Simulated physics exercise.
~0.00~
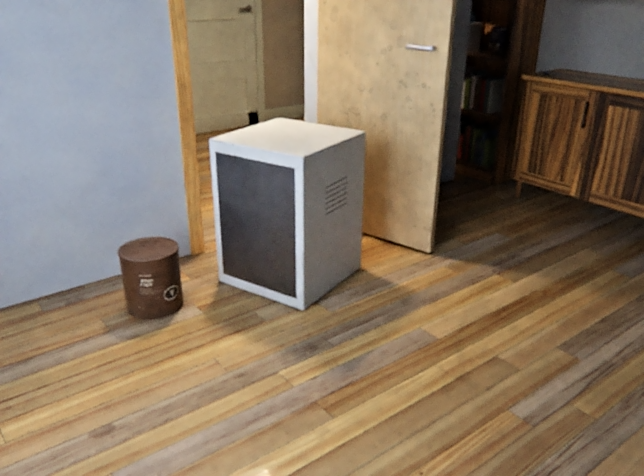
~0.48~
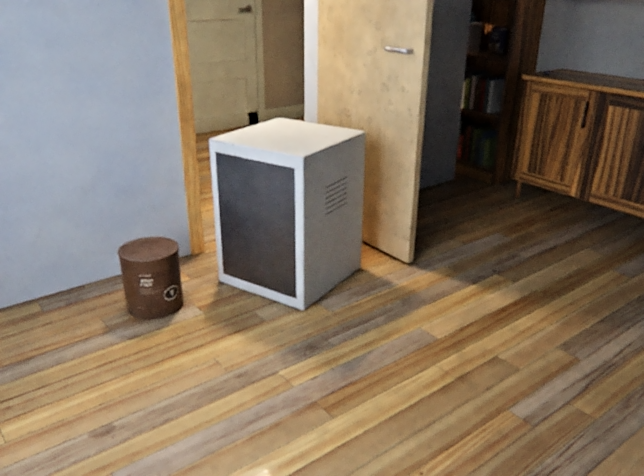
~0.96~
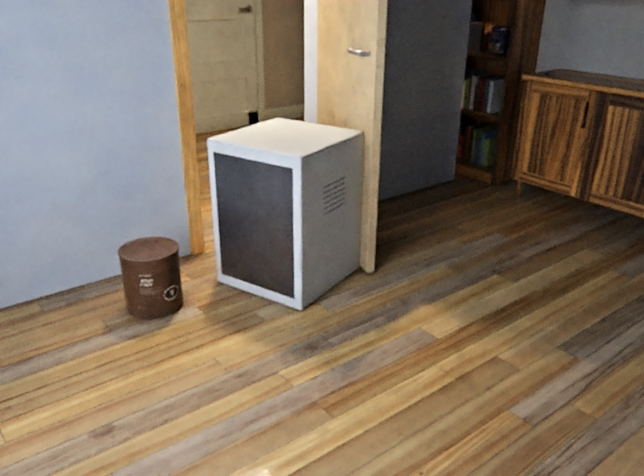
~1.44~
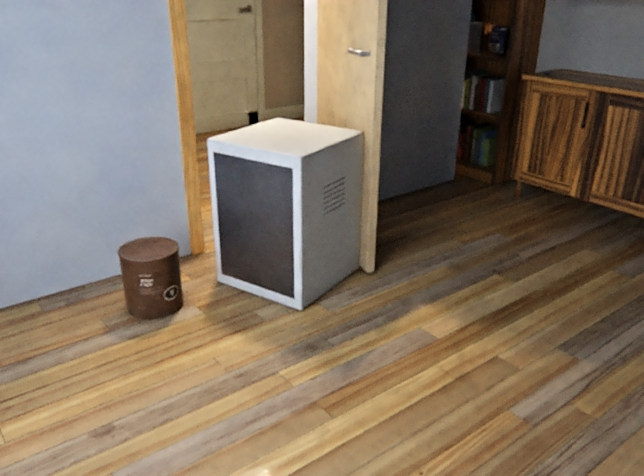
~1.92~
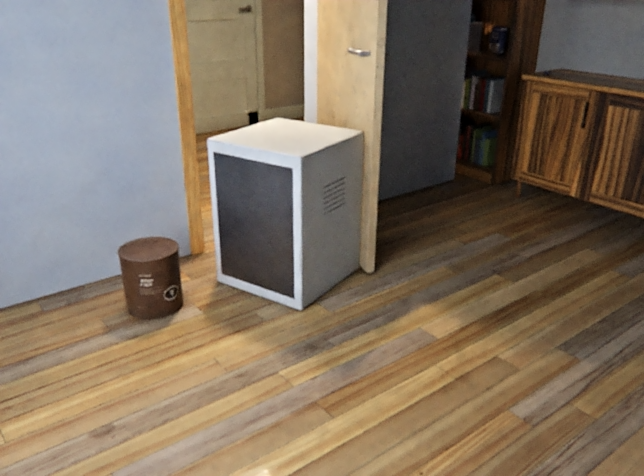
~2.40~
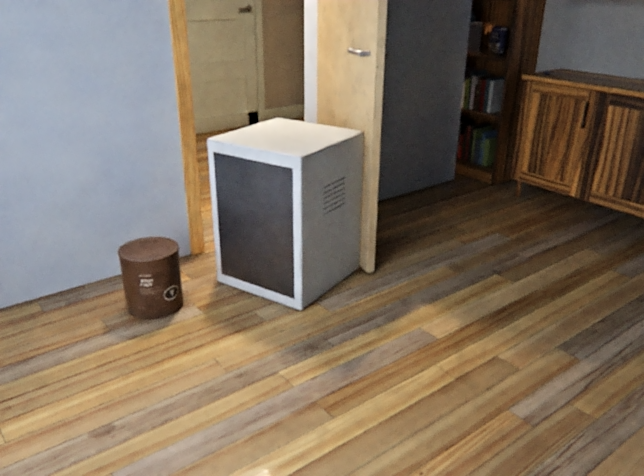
A room with a plank floor and pale blue-grey walls is seen from a fixed, slightly raised viewpoint. A light wooden door stands wide open behind a white, box-shaped appliance with a dark front panel, while a brown pail sits to the left by the wall. Wooden cabinets and a bookshelf are at the right. The door swings leftward, its free edge closing in on the appliance and uncovering more of the bookshelf. It stops at the appliance's right side and stays there, still well open, with the appliance and pail in their places.
